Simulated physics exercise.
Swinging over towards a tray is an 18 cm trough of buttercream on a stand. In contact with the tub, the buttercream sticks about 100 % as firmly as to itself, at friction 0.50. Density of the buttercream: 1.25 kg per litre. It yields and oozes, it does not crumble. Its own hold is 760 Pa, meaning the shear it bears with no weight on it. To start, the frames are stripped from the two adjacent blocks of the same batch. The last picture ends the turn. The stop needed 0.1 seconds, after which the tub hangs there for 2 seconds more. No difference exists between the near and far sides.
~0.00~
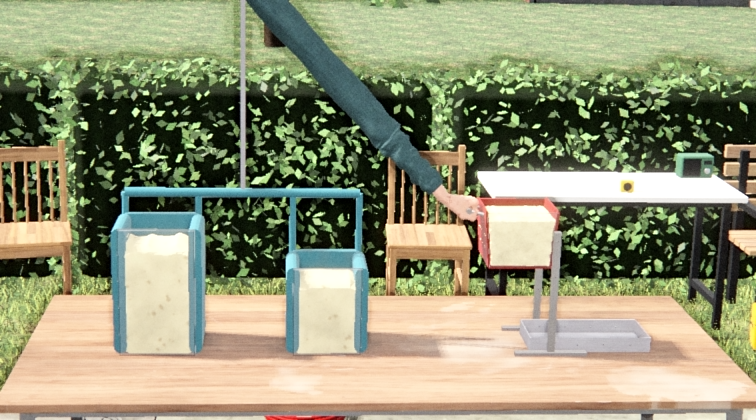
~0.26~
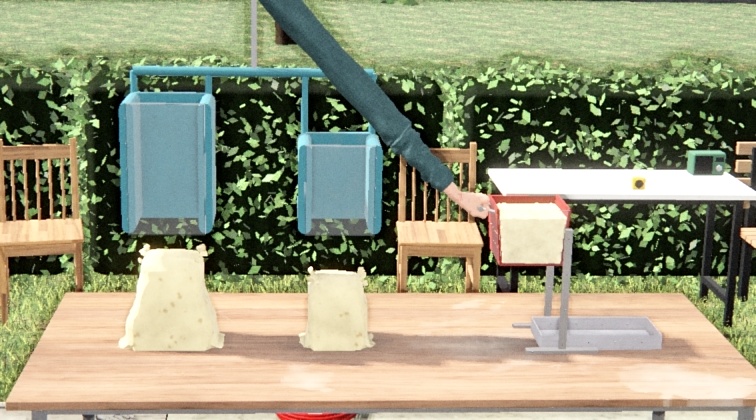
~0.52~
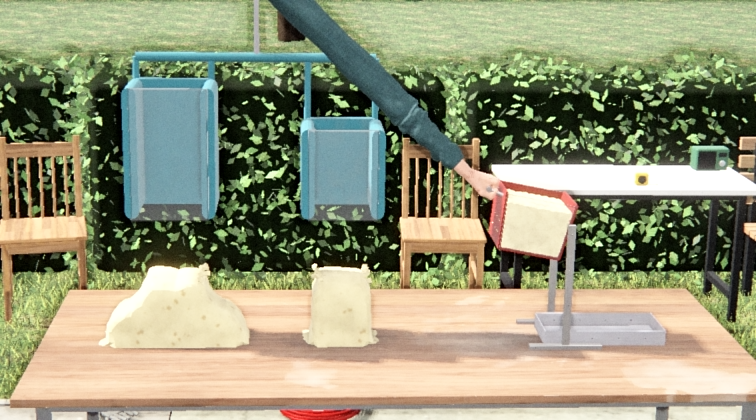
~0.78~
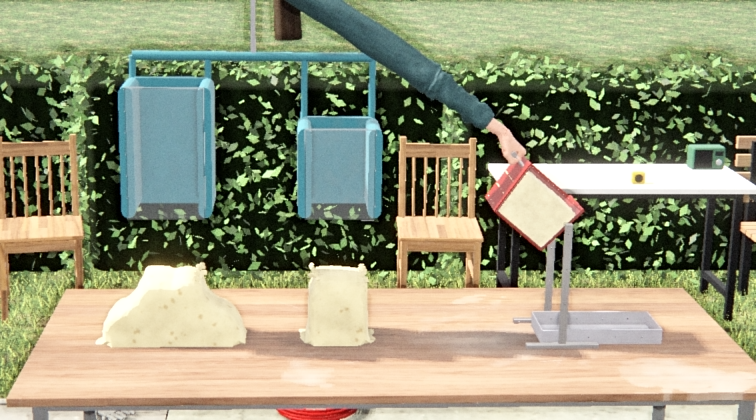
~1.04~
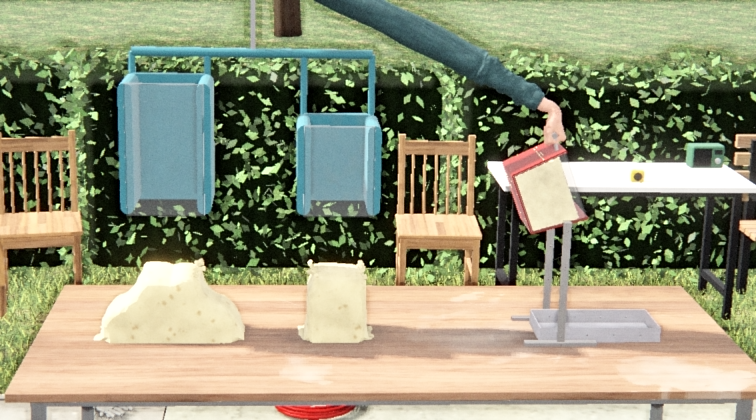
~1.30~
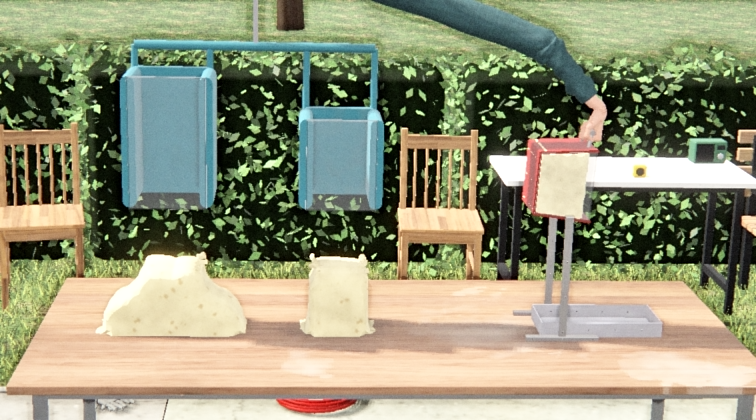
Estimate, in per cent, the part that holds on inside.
The part holding on inside is about 100 %.
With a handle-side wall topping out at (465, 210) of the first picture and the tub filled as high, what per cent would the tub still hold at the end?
Some 35 per cent, I reckon.
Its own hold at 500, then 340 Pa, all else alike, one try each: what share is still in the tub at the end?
The two runs give near 40 % and near 35 % respectively.
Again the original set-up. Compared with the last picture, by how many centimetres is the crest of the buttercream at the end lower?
0 cm.
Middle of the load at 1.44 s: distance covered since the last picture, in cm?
Around 0 centimetres.
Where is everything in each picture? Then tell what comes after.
Handle-side rim at (489, 212), tilt 0 degrees; crest of the buttercream at (552, 220); block heights 36 cm, 23 cm (left to right), in the first picture.
Handle-side rim at (500, 210), tilt 0 degrees; crest of the buttercream at (564, 218); block heights 30 cm, 23 cm (left to right), in the second picture.
Handle-side rim at (509, 193), tilt 11 degrees; crest of the buttercream at (512, 202); block heights 22 cm, 23 cm (left to right), in the third picture.
Handle-side rim at (532, 166), tilt 40 degrees; crest of the buttercream at (529, 175); block heights 22 cm, 22 cm (left to right), in the fourth picture.
Handle-side rim at (566, 154), tilt 69 degrees; crest of the buttercream at (559, 159); block heights 22 cm, 22 cm (left to right), in the fifth picture.
Handle-side rim at (598, 153), tilt 93 degrees; crest of the buttercream at (586, 155); block heights 22 cm, 22 cm (left to right), in the sixth picture.
After 1.44 s, the tub is at 93 degrees and holds 100 %.
After 1.61 s, the tub is at 93 degrees and holds 100 %.
After 1.78 s, the tub is at 93 degrees and holds 100 %.
After 1.95 s, the tub is at 93 degrees and holds 100 %.
After 3.30 s, the tub is at 93 degrees and holds 100 %.
